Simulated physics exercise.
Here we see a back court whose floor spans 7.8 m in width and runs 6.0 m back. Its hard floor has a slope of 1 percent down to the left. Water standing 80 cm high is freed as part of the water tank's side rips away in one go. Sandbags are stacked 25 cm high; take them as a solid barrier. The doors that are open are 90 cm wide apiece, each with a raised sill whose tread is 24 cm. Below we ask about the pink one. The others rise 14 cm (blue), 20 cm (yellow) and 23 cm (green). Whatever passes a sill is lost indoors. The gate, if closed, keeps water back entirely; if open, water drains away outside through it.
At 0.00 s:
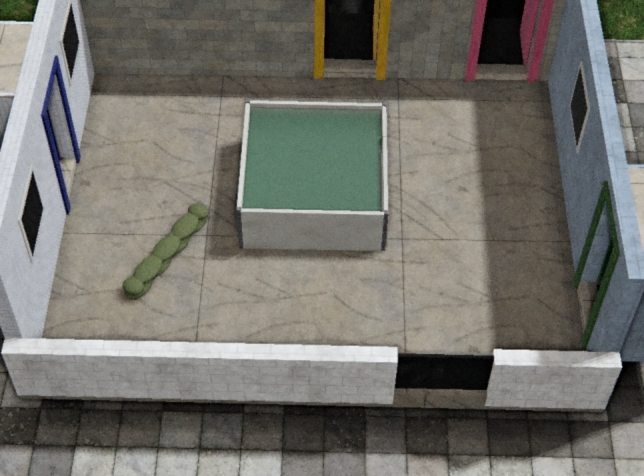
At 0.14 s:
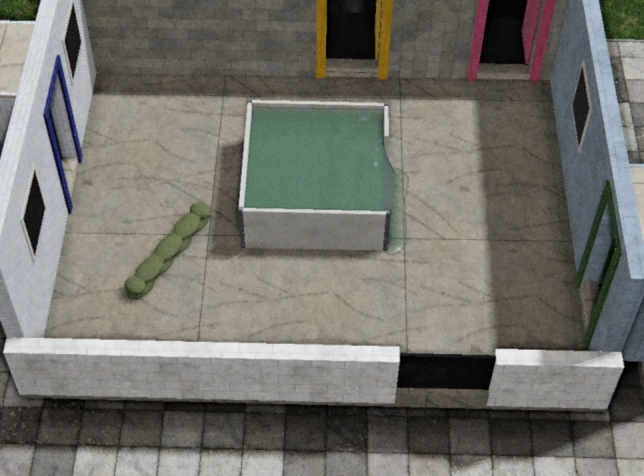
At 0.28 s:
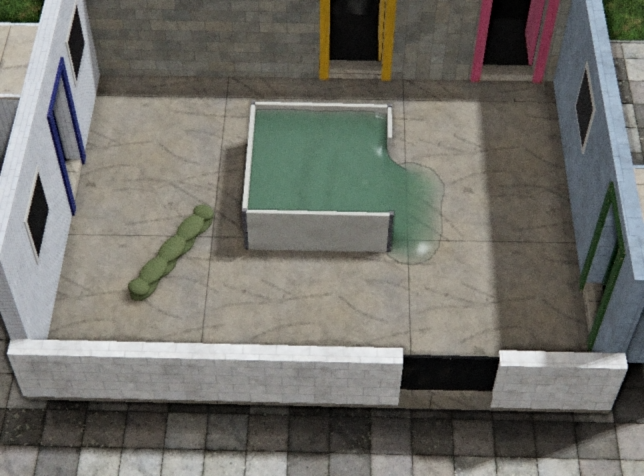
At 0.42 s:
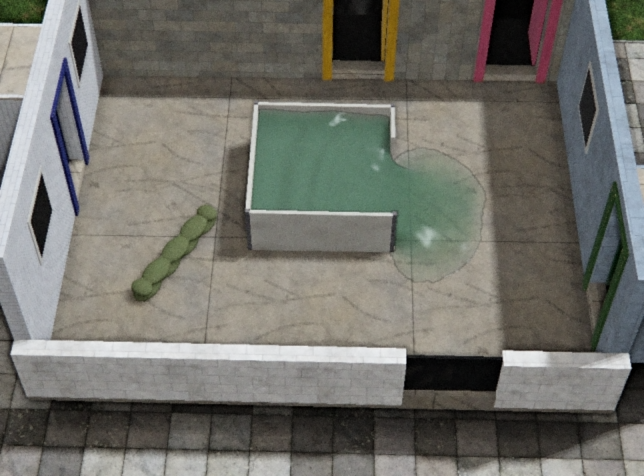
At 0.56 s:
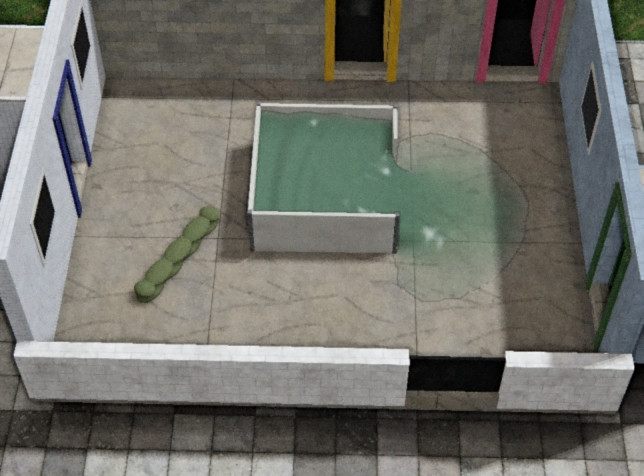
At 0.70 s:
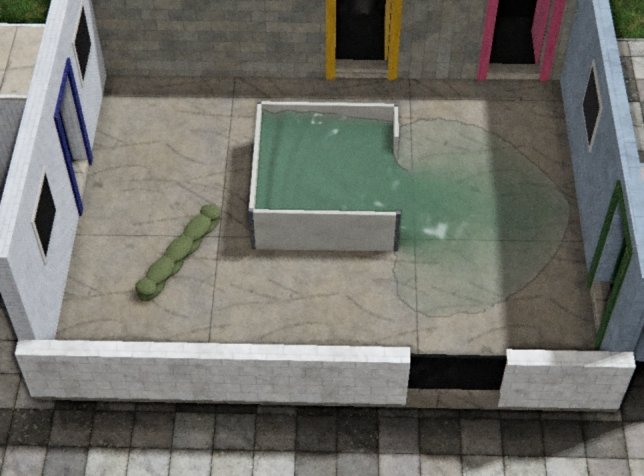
Green water pouring from the broken right side of a white-walled tank, spreading in a widening sheet across a walled courtyard floor.
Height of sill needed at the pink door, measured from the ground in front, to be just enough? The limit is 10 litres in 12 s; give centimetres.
Approximately 27 cm.
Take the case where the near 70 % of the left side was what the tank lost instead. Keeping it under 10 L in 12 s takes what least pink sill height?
It should stand roughly 9.0 cm high.
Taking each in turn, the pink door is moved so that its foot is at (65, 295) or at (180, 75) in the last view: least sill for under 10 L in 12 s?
In turn: Roughly 12.5 cm, roughly 12.0 cm.
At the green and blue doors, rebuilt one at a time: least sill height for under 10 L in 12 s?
Some 26 cm for green, some 13.0 cm for blue.
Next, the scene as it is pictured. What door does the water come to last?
Blue.
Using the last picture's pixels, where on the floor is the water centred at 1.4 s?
Centre of mass: About (397, 205) px.
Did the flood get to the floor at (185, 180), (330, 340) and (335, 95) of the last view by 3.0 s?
Listed order - unwetted, unwetted, unwetted.
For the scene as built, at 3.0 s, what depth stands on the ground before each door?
Depth (cm): Blue 0 / pink 27 / yellow 0 / green 27.
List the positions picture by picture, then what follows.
Still water, 80 cm deep, in the water tank at (314, 159); the pink door at (509, 36) is dry, in the first picture.
The front is at (403, 186), 0.3 m from the gap at (383, 196); 0.4 m2 of floor is wet, 80 cm left at the back, in the second picture.
The front is at (438, 203), 0.8 m from the gap at (387, 200); 1.3 m2 of floor is wet, 80 cm left at the back, in the third picture.
The gap is at (390, 202), the front 1.4 m out at (479, 206); the back of the water tank holds 80 cm, in the fourth picture.
The front is at (524, 208), 2.1 m from the gap at (392, 203); 4.9 m2 of floor is wet, 74 cm left at the back, in the fifth picture.
Water pours out at (393, 201) and has run 2.7 m, to (565, 215); about 6 cm deep outside, 68 cm at the back; 1.4 m in a straight line remain to the pink door at (520, 36), in the sixth picture.
After 1.4 s water covers 30 % of the floor, deepest (44 cm) near (566, 221); it has not reached the pink door.
After 3.0 s water covers 35 % of the floor, deepest (40 cm) near (600, 382); 27 cm at the pink door, 43 litres in over its 14 cm sill.
After 12.0 s water covers 95 % of the floor, deepest (18 cm) near (82, 206); 6 cm at the pink door, 135 litres in over its 14 cm sill.
At the pink door as built, the water arrived by 1.6 s and peaked near 28 cm at 3.2 s.
With a sill of 22.5 cm, 30 litres would have come in within the 12 s; with 30 cm, 4 litres. So under 10 litres takes about 27 cm.
